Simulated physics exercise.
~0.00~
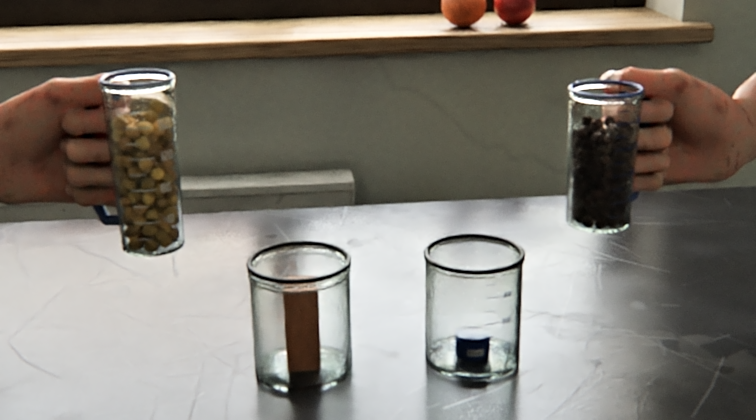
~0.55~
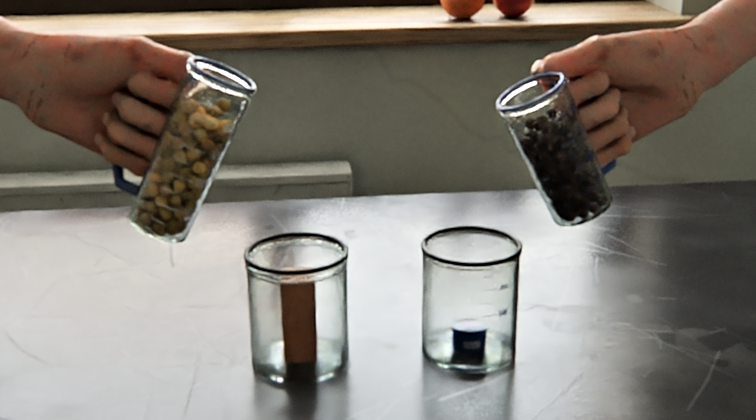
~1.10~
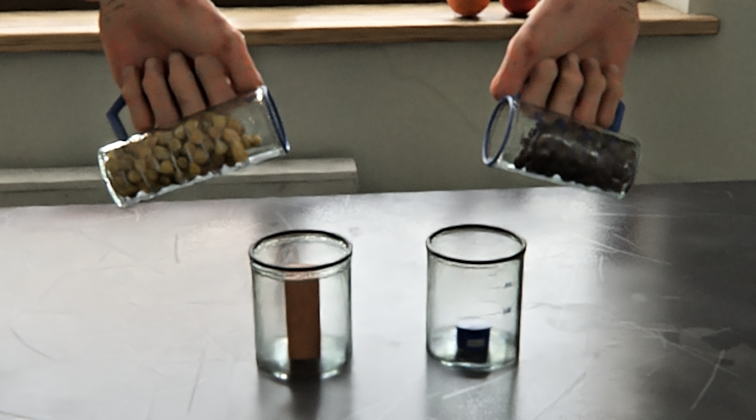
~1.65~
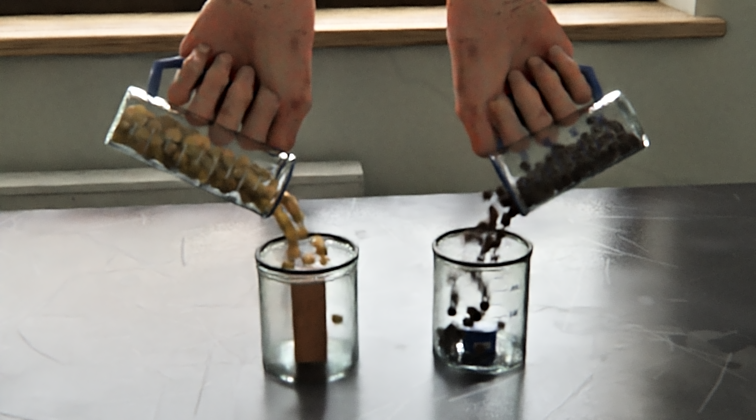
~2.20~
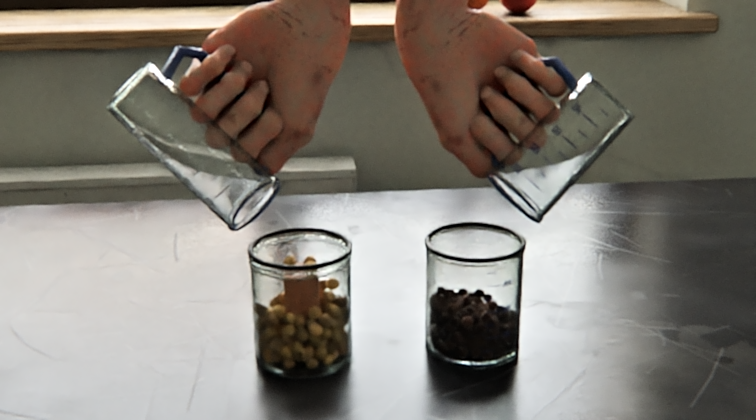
Two hands reach in from either side above a dark, scratched tabletop, seen from slightly above by a gently swaying camera, with a wooden windowsill behind. The left hand holds a clear cup of yellowish pieces, the right one a cup of dark pieces. Below stand two clear containers, the left holding a tall brown block, the right a small dark blue one. The hands move inward, tip the cups onto their sides, and pour together. Finally both cups are upended and empty, the brown block's top still showing among yellowish pieces, the blue one buried under dark pieces.
